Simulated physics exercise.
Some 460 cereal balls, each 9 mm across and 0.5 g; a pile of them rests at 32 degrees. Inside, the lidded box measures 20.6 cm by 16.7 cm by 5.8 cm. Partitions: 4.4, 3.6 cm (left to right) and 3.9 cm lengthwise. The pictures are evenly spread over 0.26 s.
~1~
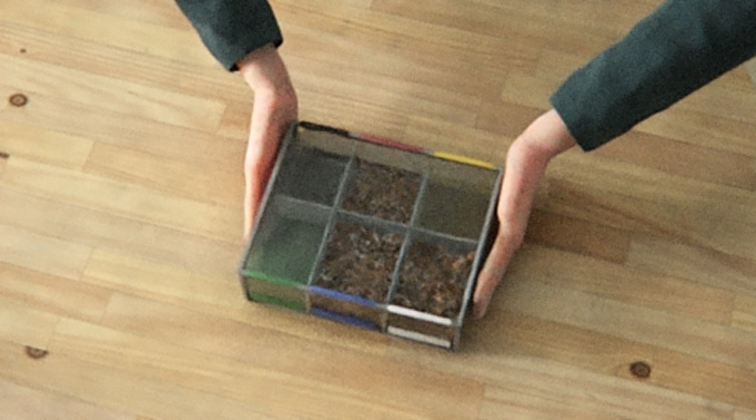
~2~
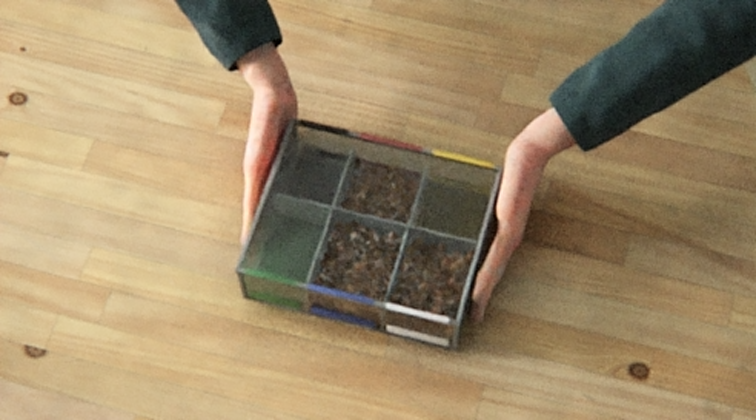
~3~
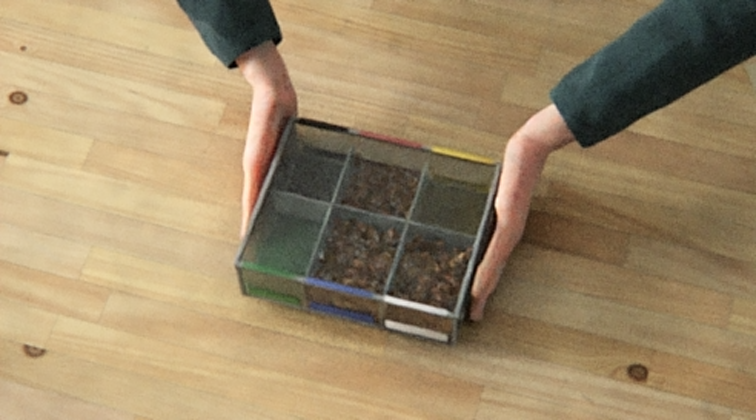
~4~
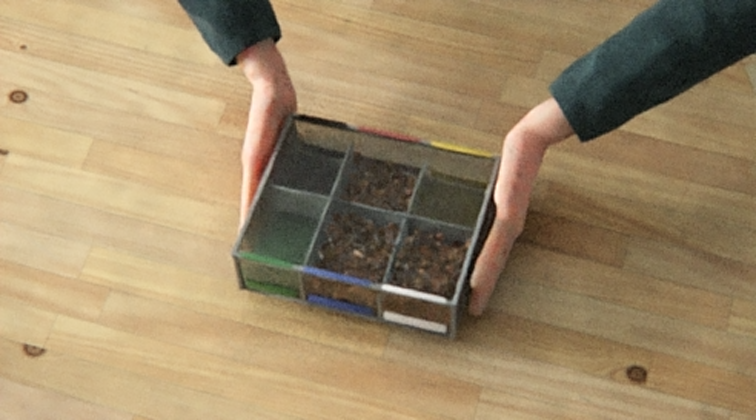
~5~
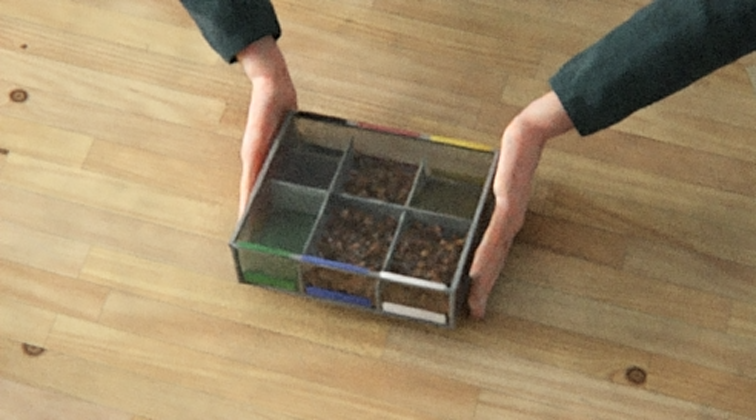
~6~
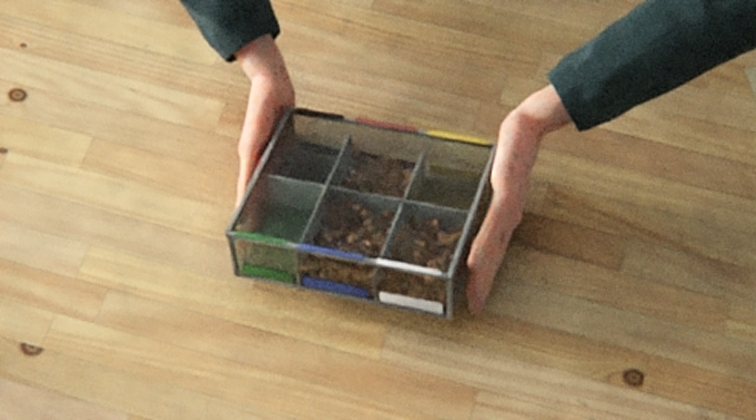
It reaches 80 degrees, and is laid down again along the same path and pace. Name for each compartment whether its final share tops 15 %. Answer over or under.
Red compartment: Over; blue compartment: Over; green compartment: Under; yellow compartment: Under; white compartment: Over; black compartment: Under.
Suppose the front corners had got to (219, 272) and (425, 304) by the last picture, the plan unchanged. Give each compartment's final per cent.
Red 20, blue 45, green 10, yellow 0, white 20, black 0.
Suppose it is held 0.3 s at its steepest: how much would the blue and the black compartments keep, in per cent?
In that case blue 35; black 5.
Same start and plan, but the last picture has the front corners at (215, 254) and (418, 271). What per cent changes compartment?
Then about 25 per cent.
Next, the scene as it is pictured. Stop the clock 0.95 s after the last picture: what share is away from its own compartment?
About 10 per cent.
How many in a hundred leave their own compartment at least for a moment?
Roughly 20 per cent.
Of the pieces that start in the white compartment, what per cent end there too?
Roughly 70 per cent.
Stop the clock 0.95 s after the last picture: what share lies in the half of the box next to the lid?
Roughly 20 per cent.
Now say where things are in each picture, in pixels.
Box tilt 0 degrees, front corners at (242, 271) and (457, 324); red 25 %, blue 40 %, white 35 %, in the first frame.
Box tilt 1 degrees, front corners at (241, 269) and (456, 322), in the second frame.
Box tilt 4 degrees, front corners at (239, 263) and (454, 315), lowest corner left back, in the third frame.
Box tilt 7 degrees, front corners at (236, 253) and (453, 303), lowest corner left back, in the fourth frame.
Box tilt 11 degrees, front corners at (234, 243) and (451, 289), lowest corner left back, in the fifth frame.
Box tilt 15 degrees, front corners at (231, 233) and (448, 275), lowest corner left back; red 25 %, blue 40 %, white 35 %, in the sixth frame.
Then, 0.95 s after the last picture, tilt 80 degrees; red 30 %, blue 40 %, white 30 %.
Then, 1.58 s after the last picture, tilt 35 degrees; red 35 %, blue 35 %, white 25 %, black 5 %.
Then, 2.26 s after the last picture, tilt 0 degrees; red 35 %, blue 35 %, white 25 %, black 5 %.
In the end, red 35 %, blue 35 %, green 0 %, yellow 0 %, white 25 %, black 5 %.
